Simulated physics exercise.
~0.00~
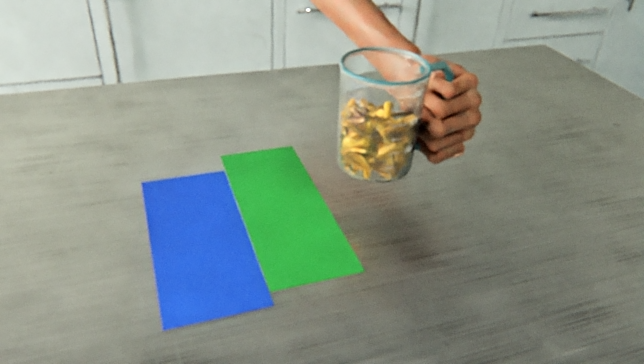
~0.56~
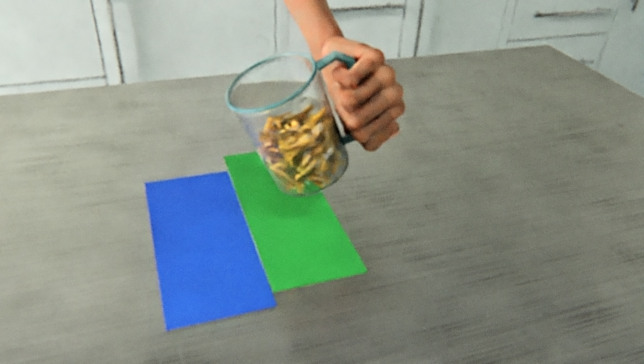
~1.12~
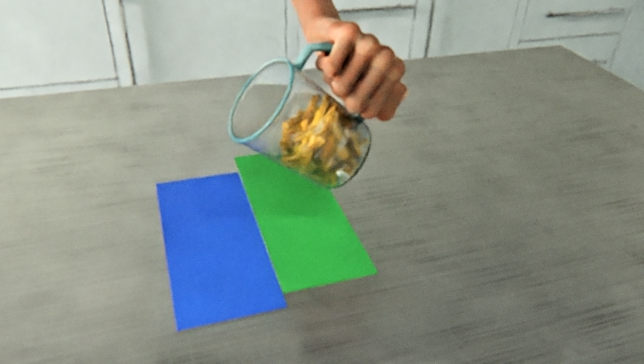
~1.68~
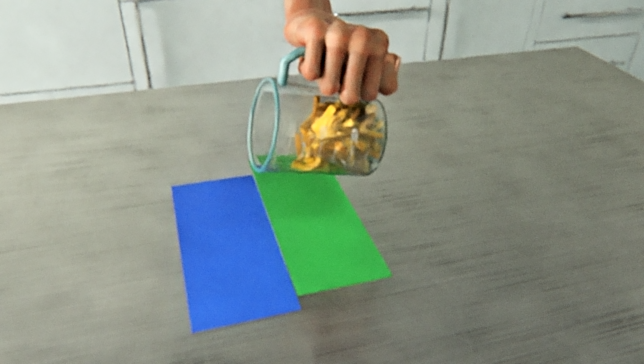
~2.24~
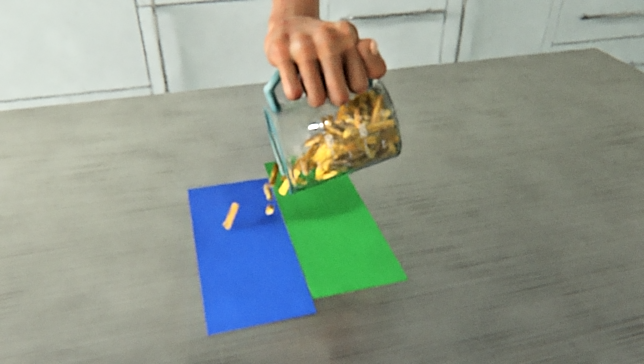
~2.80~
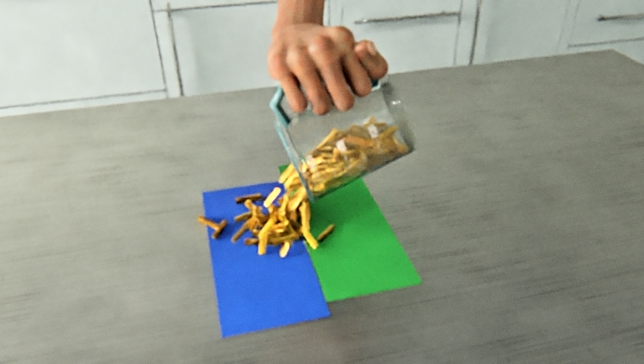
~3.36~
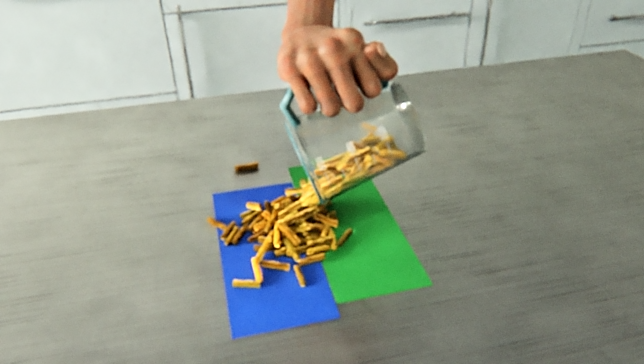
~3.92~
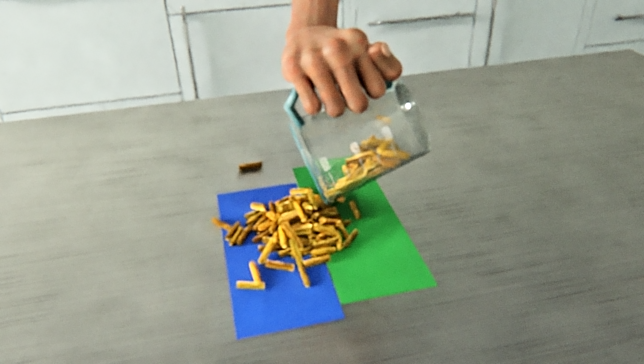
A hand carries a clear jug of dry pasta leftward over a grey table, toward a blue mat and a green mat lying side by side. The hand tips the jug to the left until it lies on its side above the mats, with the pasta still inside. As it tilts further, a few pieces drop out, then a thicker stream tumbles onto the blue mat. The pile spreads across both mats, and one piece lands beyond their far edge. Finally, the hand holds the jug tilted, some pasta still inside, above a heap mostly on the blue mat.
